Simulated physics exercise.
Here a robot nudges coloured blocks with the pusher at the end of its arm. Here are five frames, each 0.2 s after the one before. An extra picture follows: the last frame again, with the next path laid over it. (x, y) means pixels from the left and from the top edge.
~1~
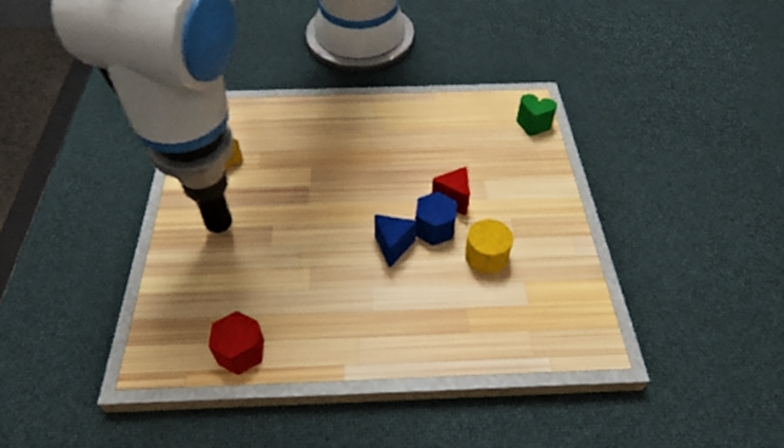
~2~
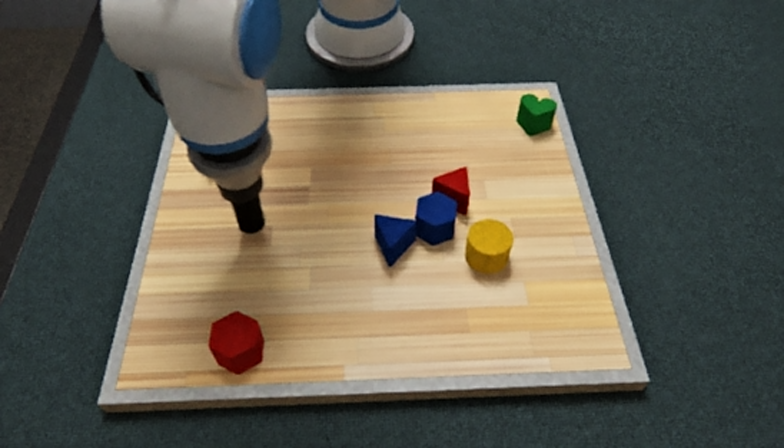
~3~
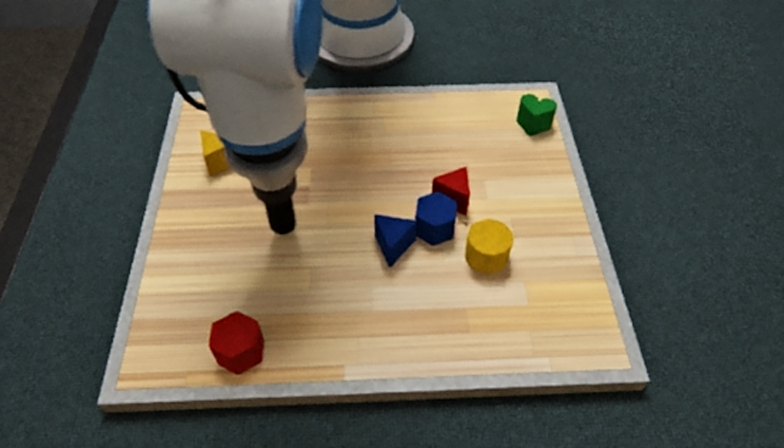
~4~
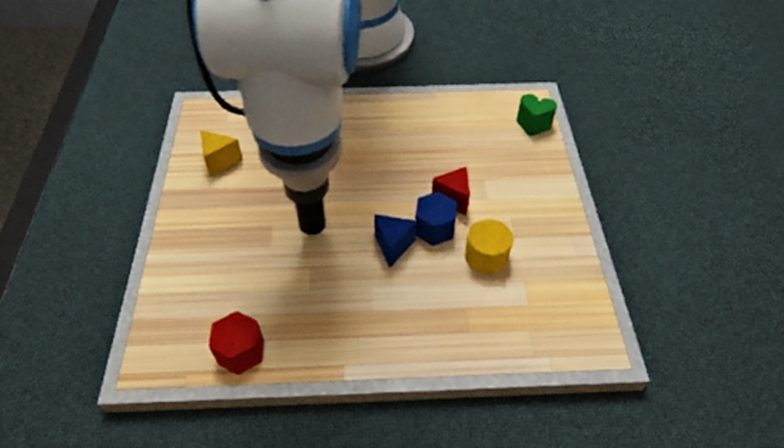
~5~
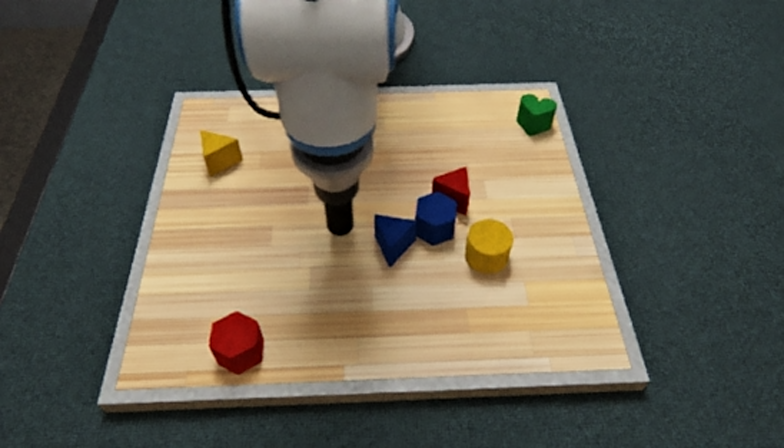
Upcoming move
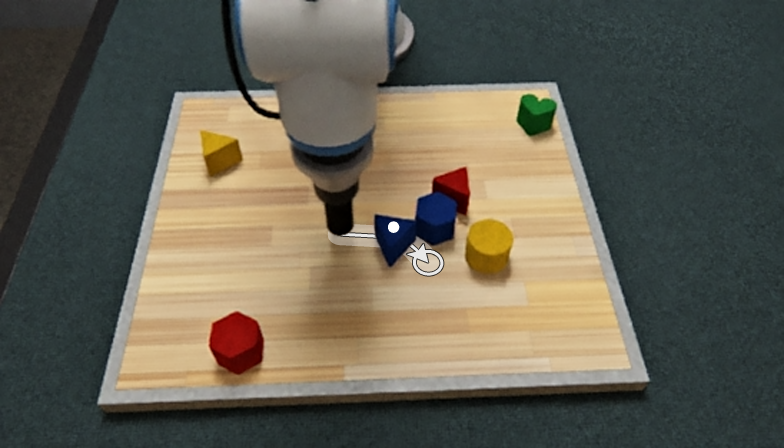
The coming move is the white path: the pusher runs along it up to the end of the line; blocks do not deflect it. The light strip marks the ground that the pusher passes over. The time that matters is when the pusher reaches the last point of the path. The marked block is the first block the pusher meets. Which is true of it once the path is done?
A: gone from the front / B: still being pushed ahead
The answer is B.
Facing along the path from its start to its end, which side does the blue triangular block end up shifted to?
It moves off to the right.
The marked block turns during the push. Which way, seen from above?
With the clock.
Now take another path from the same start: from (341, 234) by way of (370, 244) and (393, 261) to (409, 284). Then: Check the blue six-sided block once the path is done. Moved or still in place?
At the end of the path, the blue six-sided block remains in its old spot.
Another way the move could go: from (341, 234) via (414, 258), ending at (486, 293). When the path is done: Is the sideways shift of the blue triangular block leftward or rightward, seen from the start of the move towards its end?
The shift is to the left of that direction.
Drawn move, from (341, 234) via (374, 236) and (406, 242), ending at (428, 263); the dot is on the blue triangular block.
On the path given first. One third of the way, pusher at (374, 227); blue triangular block at (400, 227), turned 25° clockwise.
Two thirds of the way, pusher at (406, 233); blue triangular block at (428, 240), turned 45° clockwise.
At the end, pusher at (429, 254); blue triangular block at (450, 260), turned 60° clockwise; blue six-sided block at (439, 208); yellow cylinder still.
